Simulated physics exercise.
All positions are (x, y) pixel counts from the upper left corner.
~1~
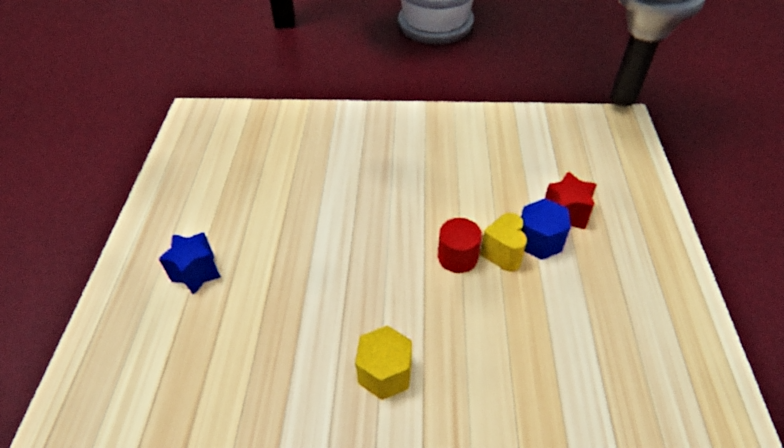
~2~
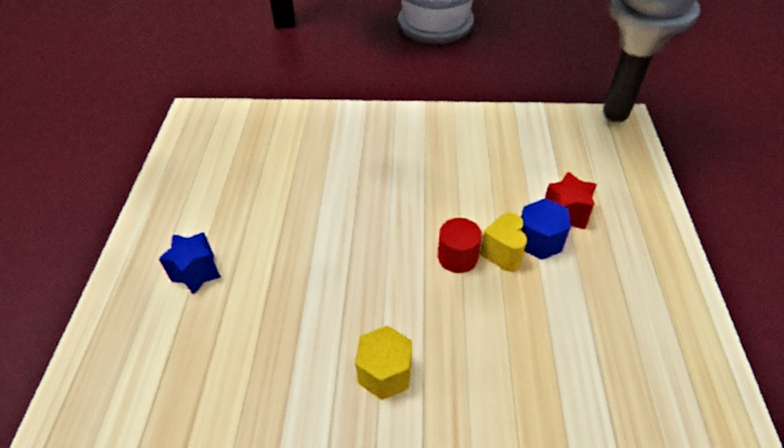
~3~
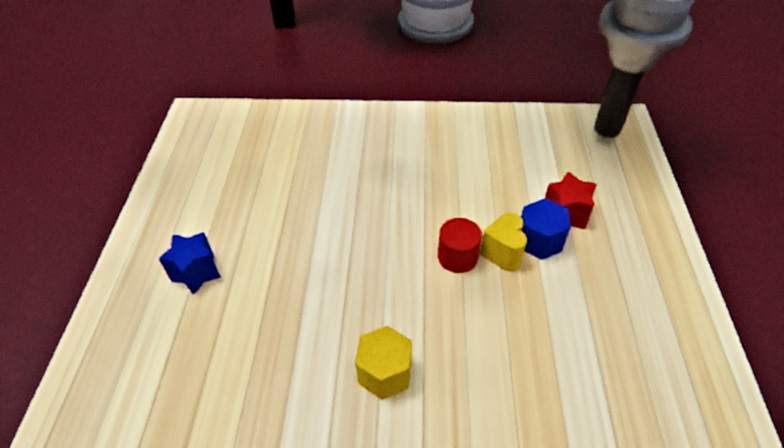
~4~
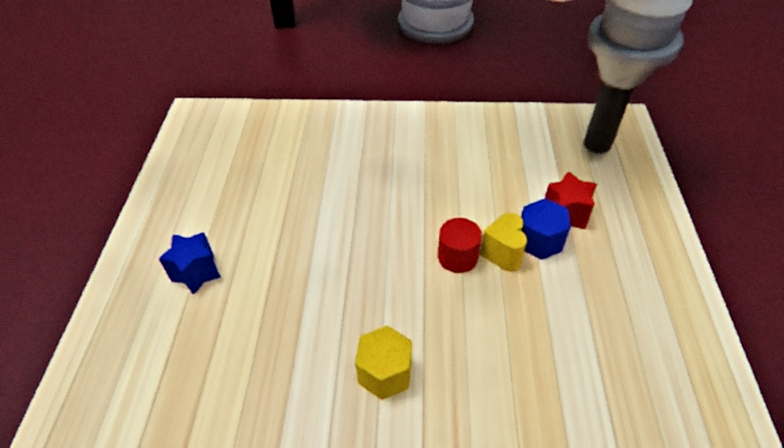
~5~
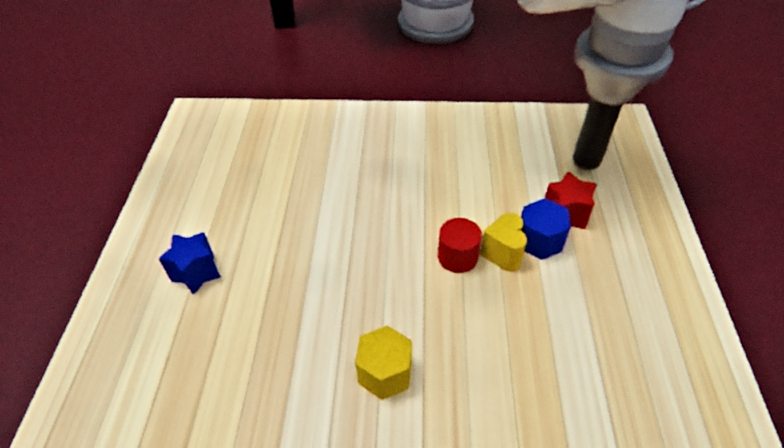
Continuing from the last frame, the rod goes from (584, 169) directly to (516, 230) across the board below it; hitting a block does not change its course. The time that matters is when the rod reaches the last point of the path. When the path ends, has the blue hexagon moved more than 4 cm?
No
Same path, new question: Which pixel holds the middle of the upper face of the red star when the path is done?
It sits at (570, 207).
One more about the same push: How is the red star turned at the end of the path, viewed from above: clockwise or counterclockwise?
It turns counter-clockwise.
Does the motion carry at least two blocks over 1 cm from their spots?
Yes
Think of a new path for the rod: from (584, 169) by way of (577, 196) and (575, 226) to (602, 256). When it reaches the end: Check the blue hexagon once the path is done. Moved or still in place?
It is no longer where it was.
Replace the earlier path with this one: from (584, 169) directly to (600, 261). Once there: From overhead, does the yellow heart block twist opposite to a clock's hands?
Yes
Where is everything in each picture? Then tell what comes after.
In the first picture, lower end of the rod (623, 100), tops of blocks, yellow heart block (508, 230), blue hexagon (547, 216), red star (574, 189).
In the second picture, rod (615, 115), blocks as before.
In the third picture, rod (607, 130), blocks as before.
In the fourth picture, rod (597, 146), blocks as before.
In the fifth picture, rod (587, 161), yellow heart block (508, 230), blue hexagon (547, 216), red star (574, 189).
What follows on the original path. One third of the way, rod (565, 181); red star (574, 192).
Two thirds of the way, rod (542, 201); blue hexagon (548, 236), turned 40° clockwise; red star (571, 204), turned 70° anticlockwise.
At the end, rod (518, 221); yellow heart block not moved; blue hexagon (550, 239), turned 50° clockwise; red star (570, 207), turned 90° anticlockwise.
